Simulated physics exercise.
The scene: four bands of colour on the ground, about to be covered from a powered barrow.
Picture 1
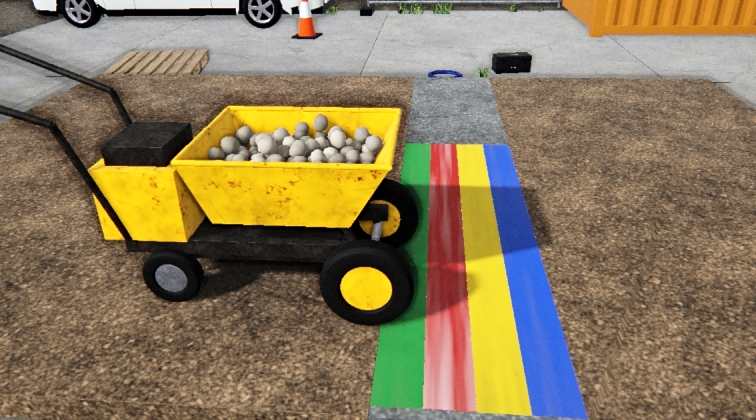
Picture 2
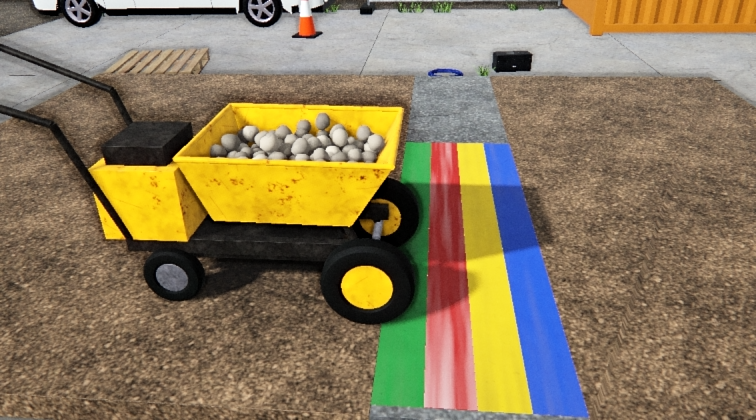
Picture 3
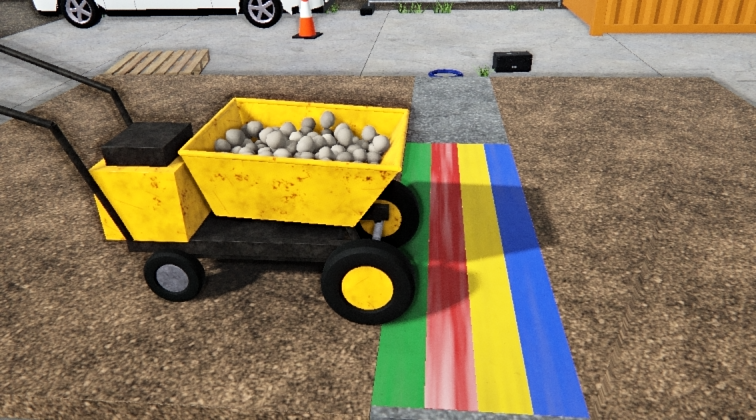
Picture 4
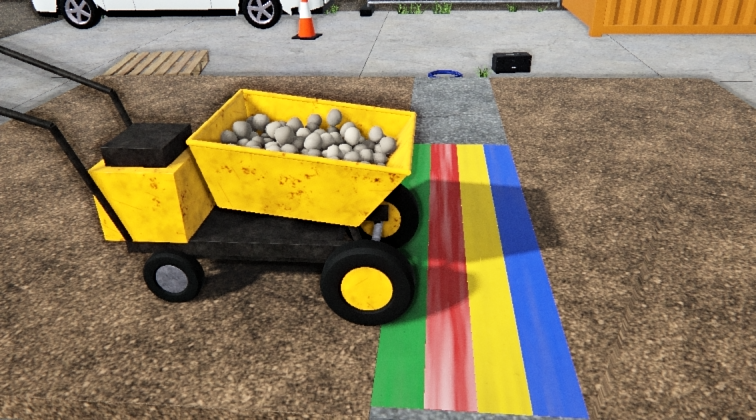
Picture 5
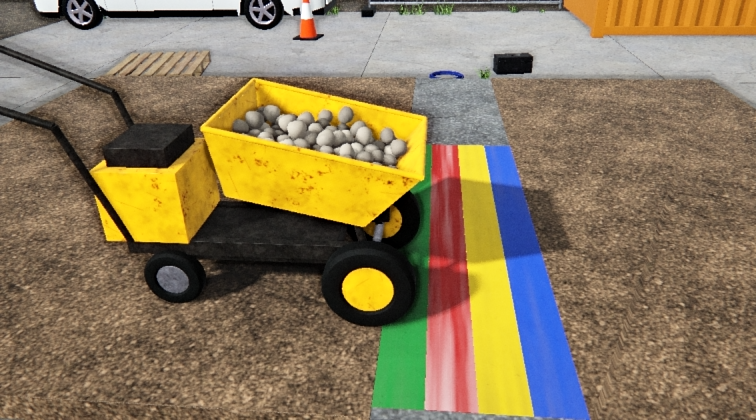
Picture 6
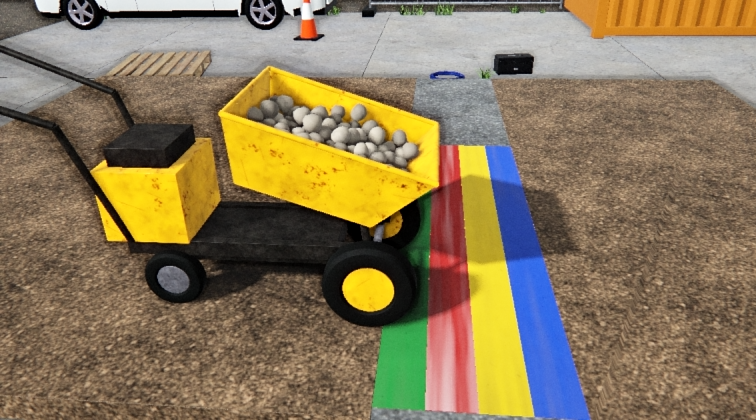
At first, a yellow powered barrow loaded with rounded grey pebbles stands with its skip level beside green, red, yellow and blue strips on the ground. The skip then begins to tilt slightly to the right, and its back end rises steadily until it is clearly tipped, the pebbles still inside.
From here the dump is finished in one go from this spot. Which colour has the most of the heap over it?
Most covered: The blue band.
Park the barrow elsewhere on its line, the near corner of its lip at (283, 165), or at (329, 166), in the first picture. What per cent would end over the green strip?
The first gives 30 %, the second 0 %.
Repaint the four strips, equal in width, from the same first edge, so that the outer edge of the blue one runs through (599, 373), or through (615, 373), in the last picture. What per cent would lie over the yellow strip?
Near 30 % and 40 %.
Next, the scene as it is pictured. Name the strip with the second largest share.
Next in line is that yellow strip.
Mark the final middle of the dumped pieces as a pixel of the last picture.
Near (528, 287).
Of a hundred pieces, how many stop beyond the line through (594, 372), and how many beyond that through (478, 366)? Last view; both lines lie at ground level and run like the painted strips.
About 20 and 80 per cent.
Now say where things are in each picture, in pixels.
The first frame shows lip of the skip at (389, 168), level; top of the load at (285, 152), river pebbles; green strip at (401, 355); red strip at (449, 358); yellow strip at (498, 360); blue strip at (547, 363).
The second frame shows lip of the skip at (392, 167), level; top of the load at (287, 150).
The third frame shows lip of the skip at (398, 169), tipped barely; top of the load at (277, 150).
The fourth frame shows lip of the skip at (408, 172), tipped a little; top of the load at (283, 145).
The fifth frame shows lip of the skip at (421, 178), tipped a little; top of the load at (295, 139).
The sixth frame shows lip of the skip at (436, 184), tipped clearly; top of the load at (283, 125); green strip at (403, 357); red strip at (451, 359); yellow strip at (500, 362); blue strip at (550, 364).
Soon, skip tipped steeply; all in the skip.
A while on, skip tipped steeply; nearly all in the skip; a stray few over the yellow strip; a small part over the blue strip; a stray few falling; a stray few off the paint.
Towards the end, skip tipped right over; about half in the skip; a small part over the yellow strip; about a quarter over the blue strip; about a quarter off the paint.
Finally, skip tipped right over; about a quarter in the skip; none over the green strip; a stray few over the red strip; about a quarter over the yellow strip; about a third over the blue strip; about a quarter off the paint.
